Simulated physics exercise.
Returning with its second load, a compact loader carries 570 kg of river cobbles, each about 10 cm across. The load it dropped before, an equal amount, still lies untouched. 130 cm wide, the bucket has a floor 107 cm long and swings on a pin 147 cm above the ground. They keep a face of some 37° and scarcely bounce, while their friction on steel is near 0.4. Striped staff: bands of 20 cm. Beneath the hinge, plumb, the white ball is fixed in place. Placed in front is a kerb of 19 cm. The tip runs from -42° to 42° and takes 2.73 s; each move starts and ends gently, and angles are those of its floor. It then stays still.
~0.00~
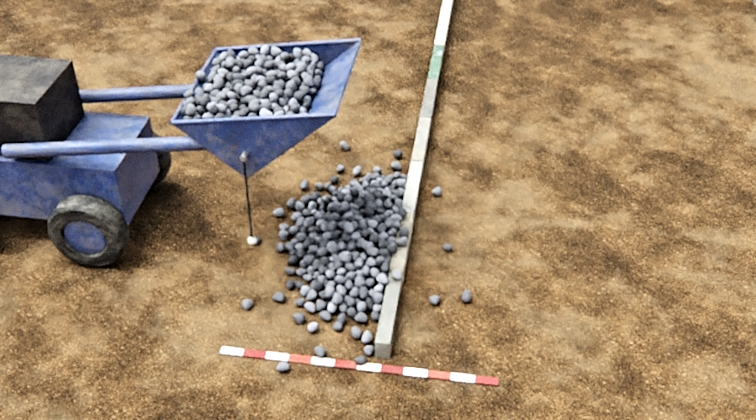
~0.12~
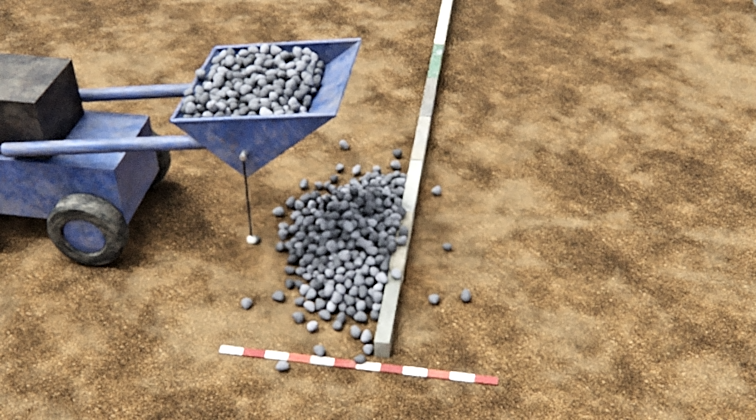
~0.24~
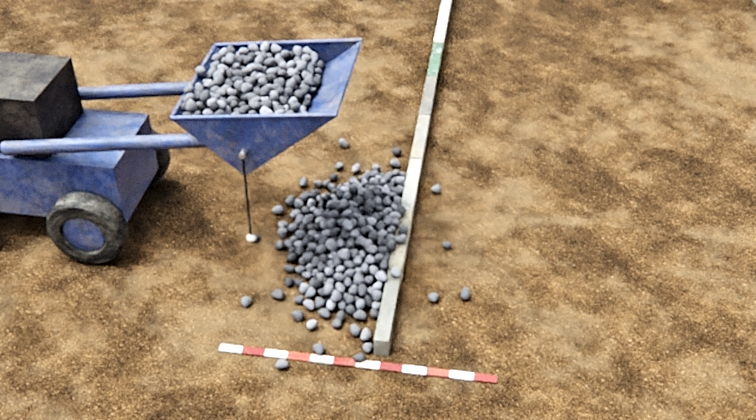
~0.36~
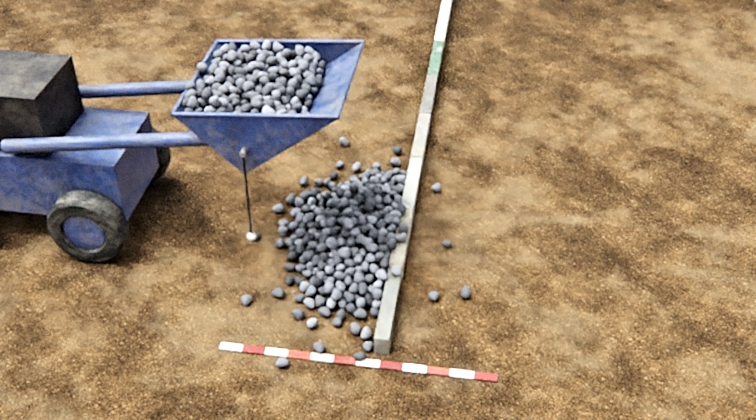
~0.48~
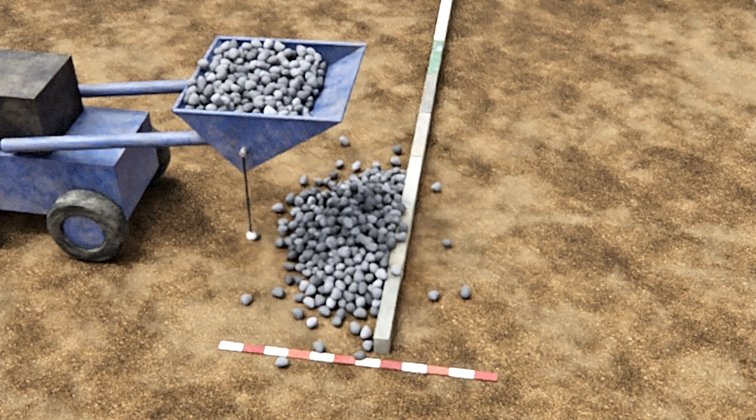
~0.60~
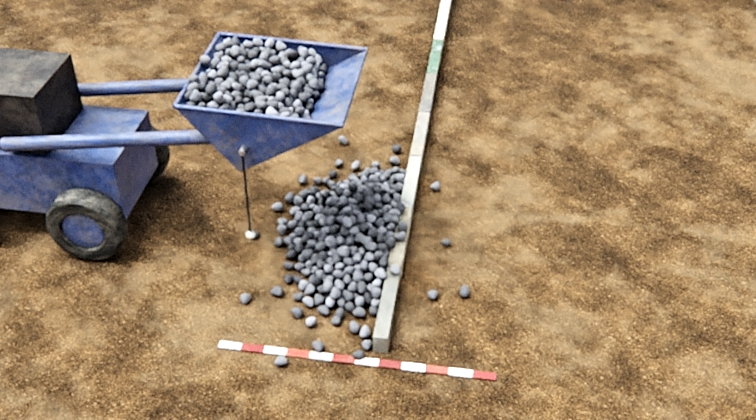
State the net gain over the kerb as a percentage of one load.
27 %.
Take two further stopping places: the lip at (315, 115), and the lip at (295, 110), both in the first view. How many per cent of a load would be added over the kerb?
About 10 per cent for the first, 0 per cent for the second.
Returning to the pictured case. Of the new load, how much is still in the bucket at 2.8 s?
About 5 percent.
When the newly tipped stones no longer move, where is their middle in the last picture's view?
I'd point to about (375, 227).
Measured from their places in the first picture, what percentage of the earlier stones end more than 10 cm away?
Roughly 15 percent.
After 2.0 s the floor is at 29°; in per cent of one load, 86 in the bucket, 113 on this side of the kerb, 1 over the kerb; the foremost stones are at (422, 243).
After 2.8 s the floor is at 42°; in per cent of one load, 4 in the bucket, 178 on this side of the kerb, 18 over the kerb; the foremost stones are at (485, 246).
After 3.2 s the floor is at 42°; in per cent of one load, 0 in the bucket, 176 on this side of the kerb, 24 over the kerb; the foremost stones are at (517, 242).
After 6.0 s the floor is at 42°; in per cent of one load, 0 in the bucket, 172 on this side of the kerb, 28 over the kerb; the foremost stones are at (540, 262). Net gain over the kerb, 27.
